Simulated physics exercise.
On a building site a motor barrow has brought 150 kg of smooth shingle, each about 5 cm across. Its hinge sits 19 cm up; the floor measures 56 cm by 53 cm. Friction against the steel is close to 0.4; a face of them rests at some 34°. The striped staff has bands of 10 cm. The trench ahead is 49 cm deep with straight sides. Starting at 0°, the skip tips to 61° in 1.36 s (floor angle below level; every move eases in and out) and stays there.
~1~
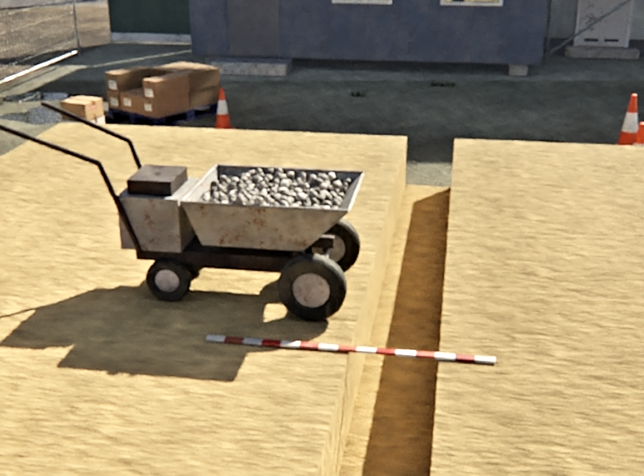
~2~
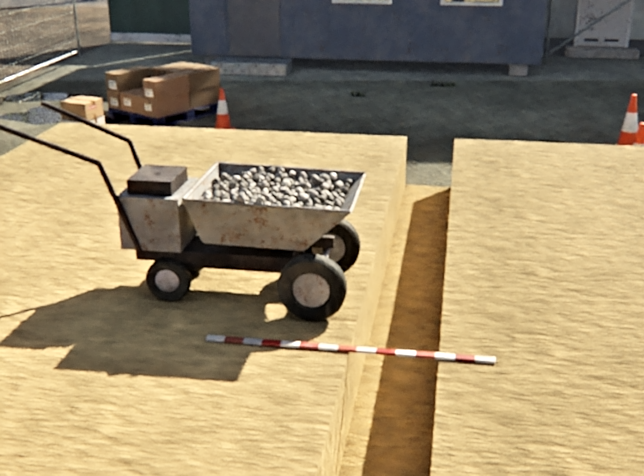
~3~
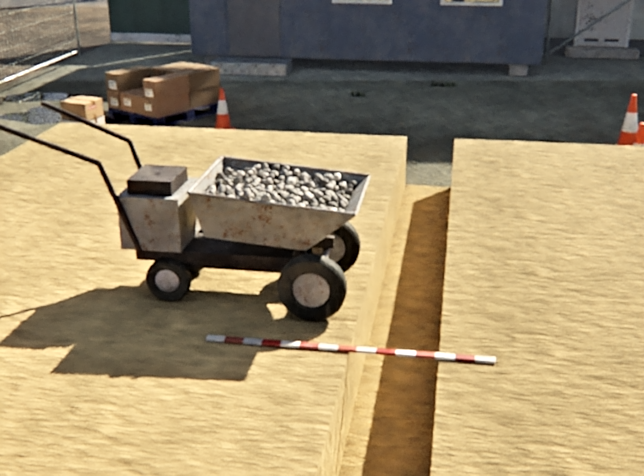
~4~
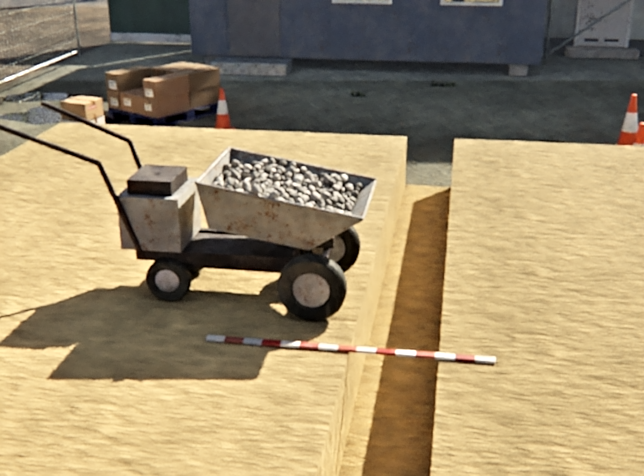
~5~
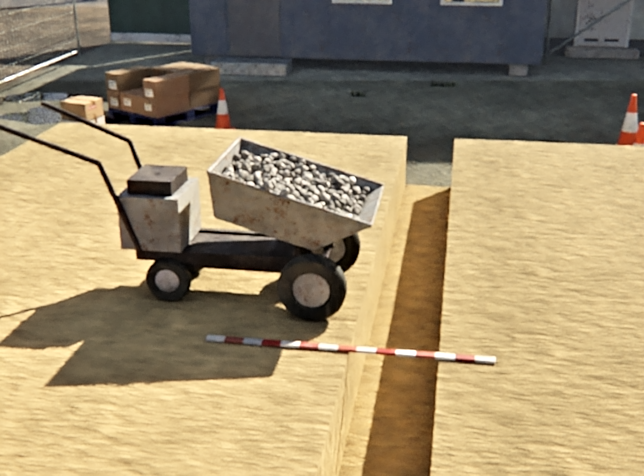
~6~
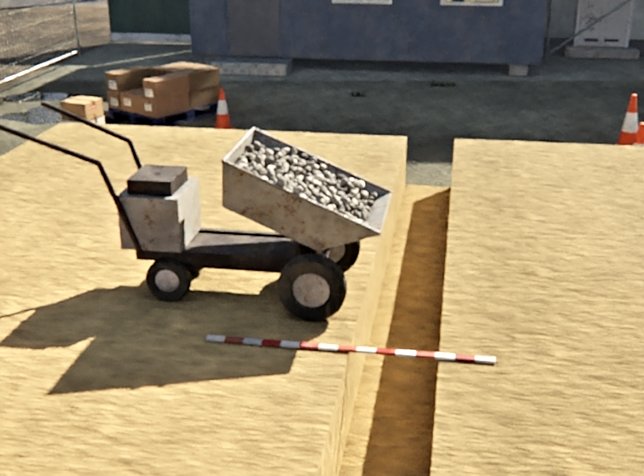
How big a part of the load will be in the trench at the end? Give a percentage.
Roughly 54 per cent ends in the trench.
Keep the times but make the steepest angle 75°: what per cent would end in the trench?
It would be near 55 per cent.
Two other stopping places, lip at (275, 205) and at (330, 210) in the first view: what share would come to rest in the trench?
First some 100, then 75 per cent.
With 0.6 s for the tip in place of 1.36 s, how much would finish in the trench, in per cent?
Then about 40 per cent.
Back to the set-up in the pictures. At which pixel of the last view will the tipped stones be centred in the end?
Around (436, 357).
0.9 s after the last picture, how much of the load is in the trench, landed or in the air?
Some 20 per cent.
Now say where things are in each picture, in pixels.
In the first frame, the skip is at 0°, its lip at (349, 211); the top of the load is at (288, 179).
In the second frame, the skip is at 1°, its lip at (350, 212); the top of the load is at (272, 178).
In the third frame, lip at (356, 215), floor tilted 5°, highest stones at (262, 173).
In the fourth frame, lip at (363, 219), floor tilted 10°, highest stones at (245, 170).
In the fifth frame, the skip is at 16°, its lip at (371, 226); the top of the load is at (246, 161).
In the sixth frame, lip at (380, 234), floor tilted 23°, highest stones at (255, 152).
Then, 0.4 s after the last picture the floor is at 51°, 100 % in the skip; the foremost stones are at (407, 239).
Then, 0.9 s after the last picture the floor is at 61°, 58 % in the skip, 20 % in the trench, 22 % past the trench; the foremost stones are at (494, 298).
Then, 1.2 s after the last picture the floor is at 61°, 24 % in the skip, 31 % in the trench, 45 % past the trench; the foremost stones are at (589, 320).
Then, 3.2 s after the last picture the floor is at 61°, 0 % in the skip, 54 % in the trench, 46 % past the trench; the foremost stones are past the picture's edge.
